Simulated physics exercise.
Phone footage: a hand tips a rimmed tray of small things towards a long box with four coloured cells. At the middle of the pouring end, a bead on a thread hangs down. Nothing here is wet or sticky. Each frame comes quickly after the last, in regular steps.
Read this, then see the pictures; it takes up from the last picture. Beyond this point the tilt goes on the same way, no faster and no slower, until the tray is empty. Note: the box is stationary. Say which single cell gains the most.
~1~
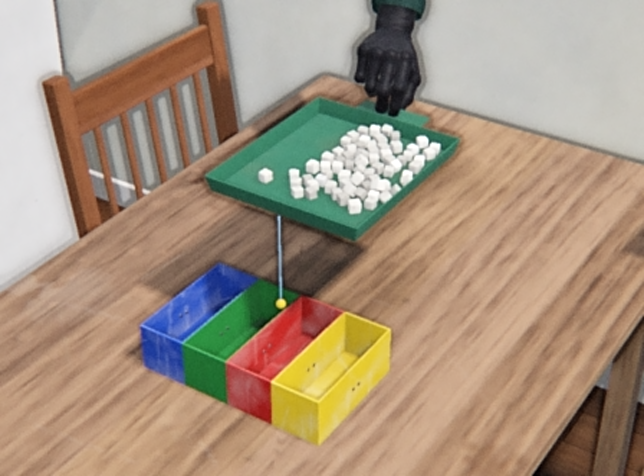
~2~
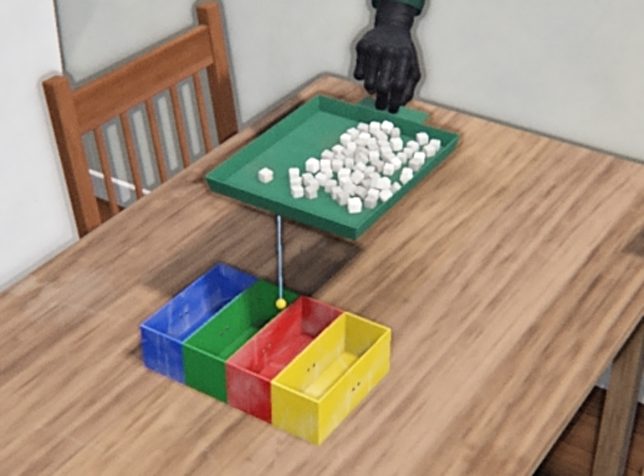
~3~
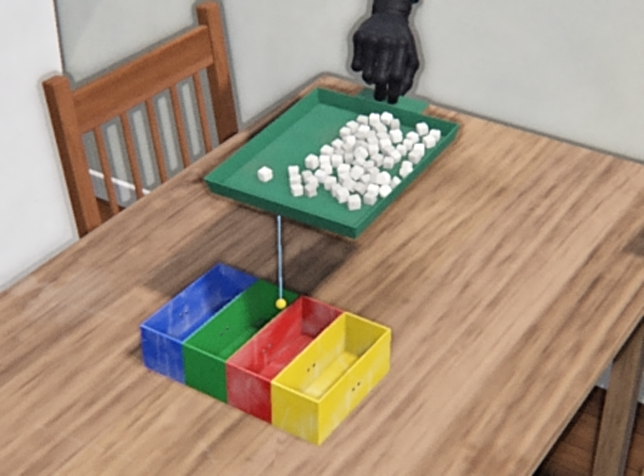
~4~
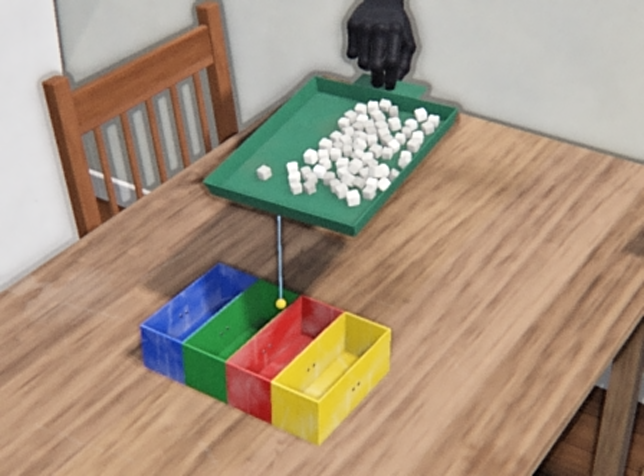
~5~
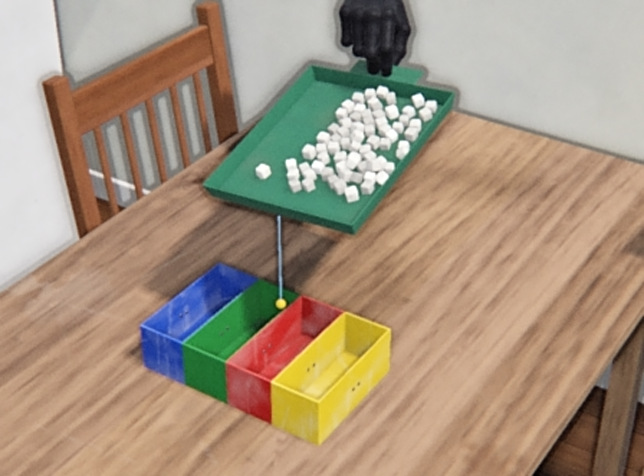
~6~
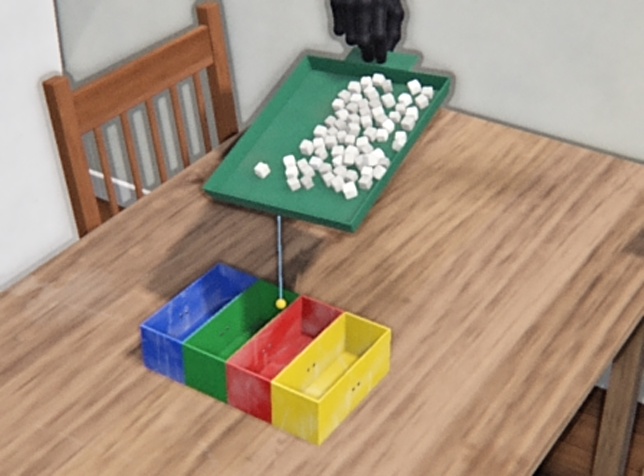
The one that gains the most is the blue cell.
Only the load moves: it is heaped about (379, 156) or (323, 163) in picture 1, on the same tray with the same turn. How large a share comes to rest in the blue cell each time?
It's 50 percent the first time and 30 percent the second.
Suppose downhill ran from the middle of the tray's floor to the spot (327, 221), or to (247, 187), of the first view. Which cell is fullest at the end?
Case 1 - that yellow cell. Case 2 - the blue cell.
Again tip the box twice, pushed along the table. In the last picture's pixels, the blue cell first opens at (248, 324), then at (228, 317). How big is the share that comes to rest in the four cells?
First case around 30 %, second case around 50 %.
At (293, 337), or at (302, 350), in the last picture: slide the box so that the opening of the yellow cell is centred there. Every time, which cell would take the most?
Case 1 - the cell in green; case 2 - the green cell.
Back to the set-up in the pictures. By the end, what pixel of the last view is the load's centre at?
At about (199, 357), give or take.
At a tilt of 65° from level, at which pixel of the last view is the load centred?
The load's middle is around (265, 177).
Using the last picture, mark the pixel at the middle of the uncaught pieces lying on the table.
Around (97, 422).
Just after the last frame, tray tipped steeply; every one on the tray.
A moment on, tray tipped past a quarter turn; almost all on the tray; just a few in the blue cell; just a few in the green cell; about a tenth falling or outside the box.
Further on, tray tipped past a quarter turn; roughly half in the blue cell; roughly a quarter in the green cell; about a tenth in the red cell; about a tenth falling or outside the box.
When it is over, tray tipped past a quarter turn; roughly half in the blue cell; roughly a quarter in the green cell; about a tenth in the red cell; not one in the yellow cell; about a tenth outside the box.
